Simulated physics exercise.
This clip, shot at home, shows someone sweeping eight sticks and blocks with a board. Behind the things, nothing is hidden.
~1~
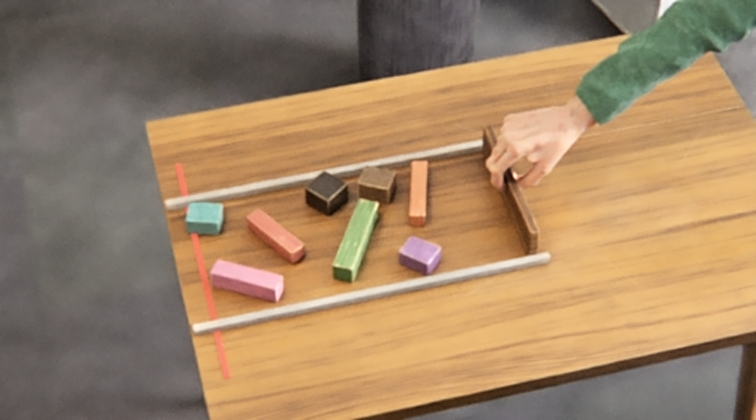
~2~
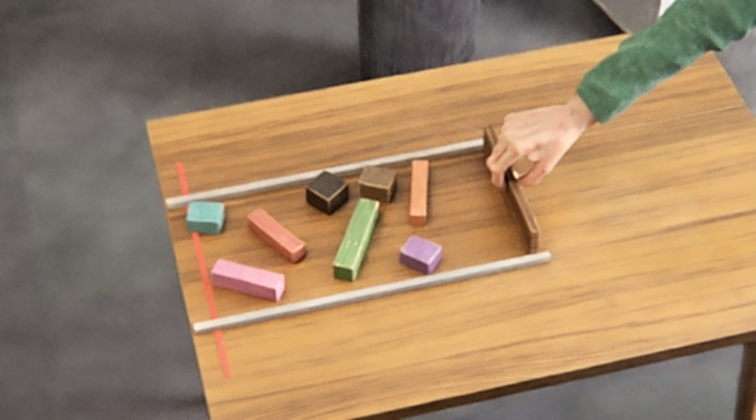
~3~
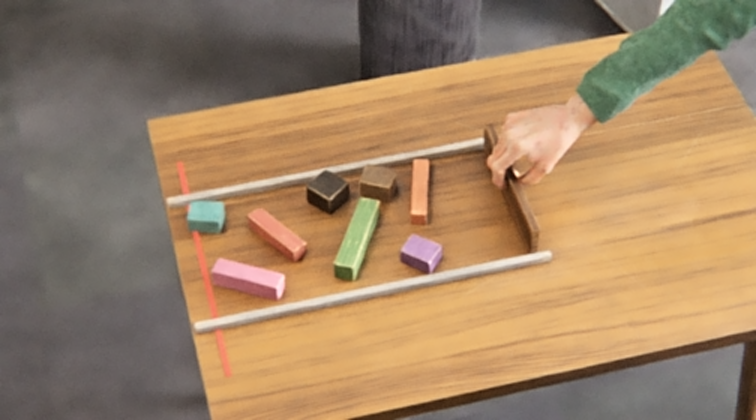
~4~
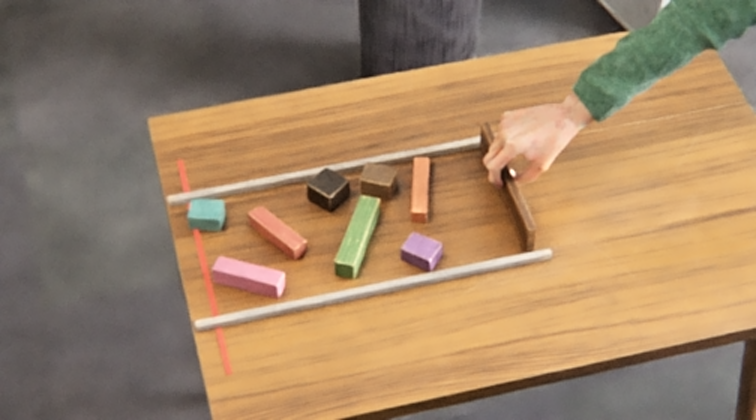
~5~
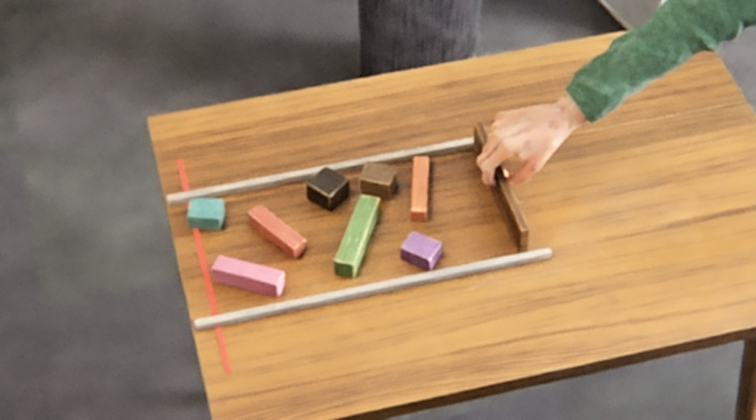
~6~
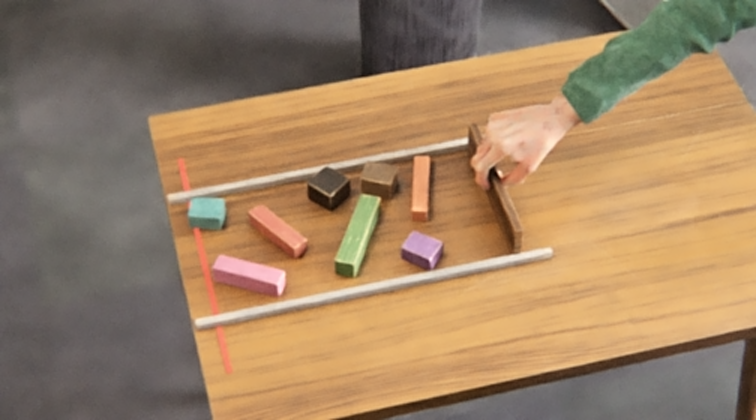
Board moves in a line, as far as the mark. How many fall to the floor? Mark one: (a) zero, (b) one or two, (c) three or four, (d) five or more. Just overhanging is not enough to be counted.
(d) five or more.
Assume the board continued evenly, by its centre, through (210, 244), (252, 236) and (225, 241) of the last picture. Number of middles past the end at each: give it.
Respectively 6, 1 and 4.
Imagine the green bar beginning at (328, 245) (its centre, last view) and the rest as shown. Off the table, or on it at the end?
If so, it ends up falling.
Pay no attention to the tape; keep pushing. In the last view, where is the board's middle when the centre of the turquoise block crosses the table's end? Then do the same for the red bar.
I'd say about (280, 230) for the first one and about (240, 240) for the second.
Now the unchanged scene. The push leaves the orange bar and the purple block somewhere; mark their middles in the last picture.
Listed as asked: First (190, 234), and then (197, 289).
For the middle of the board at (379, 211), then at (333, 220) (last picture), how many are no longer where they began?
Counting first: 5, next 6.
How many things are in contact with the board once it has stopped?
In contact: 2.
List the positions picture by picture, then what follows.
Turquoise block (205, 219); pink bar (247, 281); red bar (276, 236); board (510, 190); tape (201, 264), in the first picture.
Pink bar (248, 280); purple block (420, 255), in the second picture.
Red bar (277, 235); board (511, 188), in the third picture.
Turquoise block (206, 215); green bar (358, 237), in the fourth picture.
Pink bar (248, 277); black block (328, 189), in the fifth picture.
Turquoise block (207, 213); pink bar (249, 276); red bar (278, 231); board (494, 188); tape (203, 259), in the sixth picture.
Early on, none off yet; turquoise block at rest near (207, 213); pink bar at rest near (249, 276); red bar at rest near (278, 231).
A while later, none off yet; turquoise block at rest near (207, 213); pink bar at rest near (249, 276); red bar travelled a little near (262, 235).
Further along, none off yet; turquoise block leaning well over near (151, 241); pink bar travelled about its own width near (201, 288); red bar travelled about its own width near (202, 249).
Finally, the number that fall off is five or more; lost, brown block, green bar, black block, red bar, pink bar and turquoise block.
